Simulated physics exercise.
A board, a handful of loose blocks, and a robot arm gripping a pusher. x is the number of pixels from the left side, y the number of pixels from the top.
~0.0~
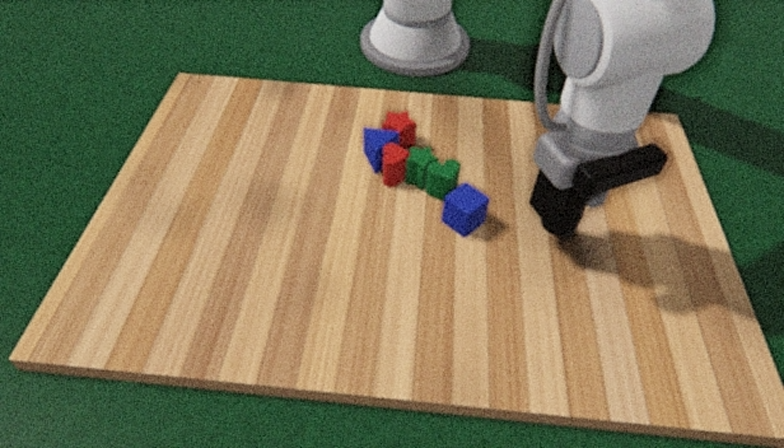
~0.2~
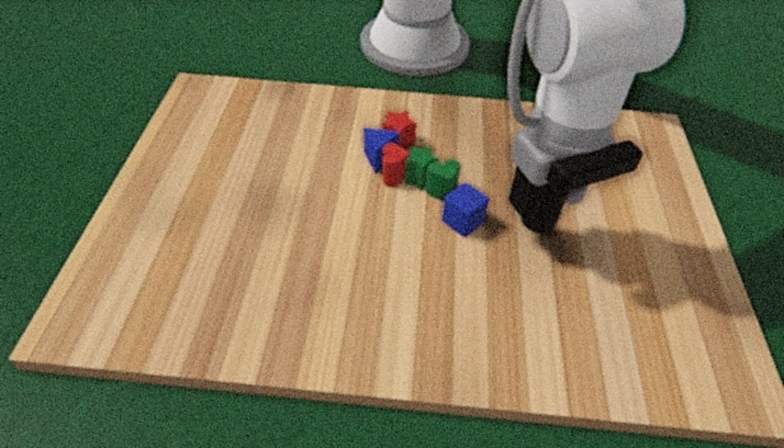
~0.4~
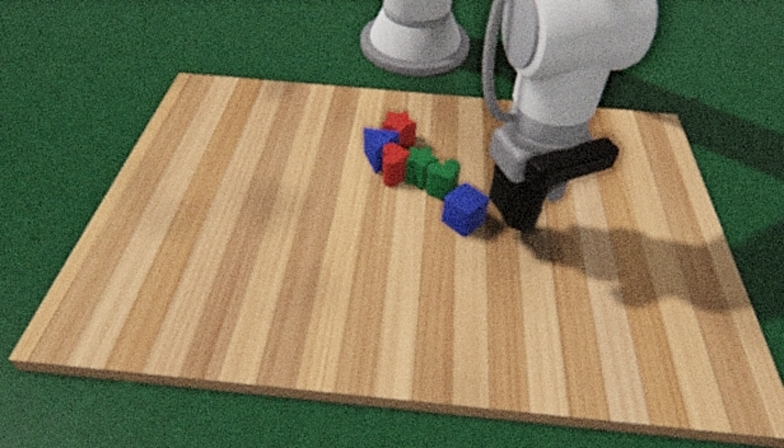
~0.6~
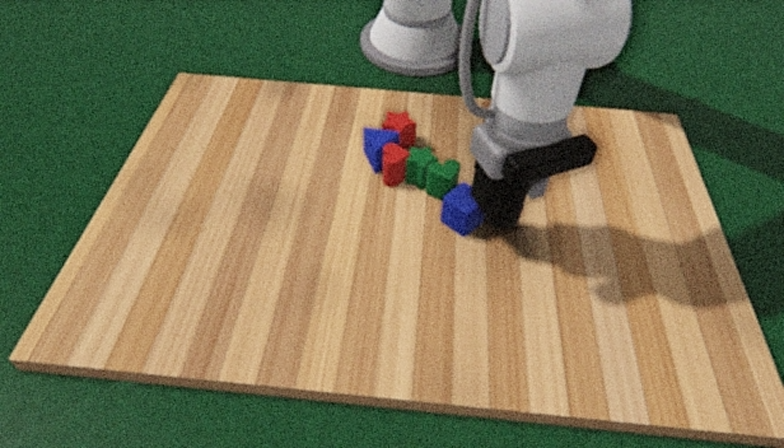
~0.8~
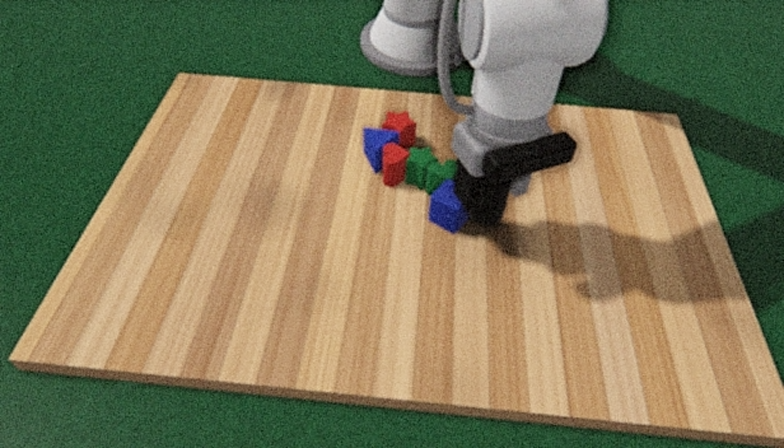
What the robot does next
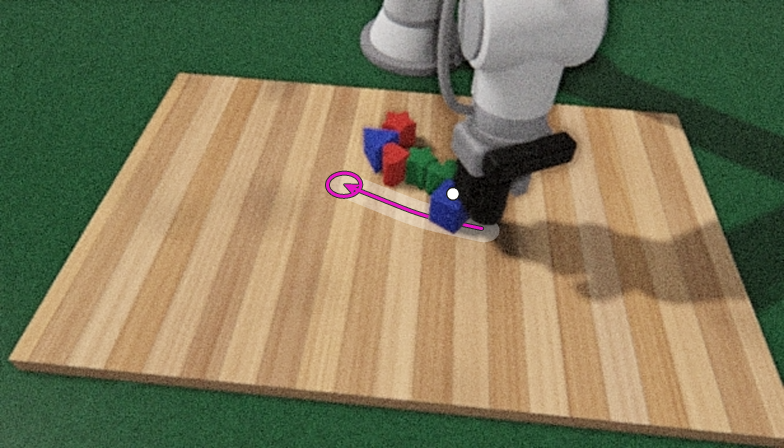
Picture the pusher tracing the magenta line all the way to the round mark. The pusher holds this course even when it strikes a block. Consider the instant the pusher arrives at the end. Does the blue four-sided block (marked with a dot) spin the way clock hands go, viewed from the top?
No, it doesn't check out.
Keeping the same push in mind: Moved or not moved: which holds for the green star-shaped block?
It stays.
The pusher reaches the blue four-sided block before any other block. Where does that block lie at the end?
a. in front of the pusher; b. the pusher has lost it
(a)
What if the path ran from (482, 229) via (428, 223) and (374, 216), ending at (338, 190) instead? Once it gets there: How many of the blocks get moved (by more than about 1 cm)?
I'd say one block gets moved.
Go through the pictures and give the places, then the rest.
Tip of the pusher at (558, 224), middles of tops, red heart block at (395, 153), green star-shaped block at (422, 155), blue four-sided block at (467, 197), in the first frame.
Pusher at (538, 221), nothing pushed, in the second frame.
Pusher at (519, 218), nothing pushed, in the third frame.
Pusher at (502, 216), nothing pushed, in the fourth frame.
Pusher at (485, 213), red heart block at (395, 153), green star-shaped block at (422, 155), blue four-sided block at (453, 194), in the fifth frame.
The line goes from (482, 229) by way of (409, 210) to (344, 185); the dot is on the blue four-sided block.
On the path given first. One third of the way, pusher at (434, 202); blue four-sided block at (401, 185).
Two thirds of the way, pusher at (387, 186); blue four-sided block at (354, 174), turned 35° anticlockwise.
At the end, pusher at (344, 169); red heart block unmoved; green star-shaped block unmoved; blue four-sided block at (308, 162), turned 60° anticlockwise.
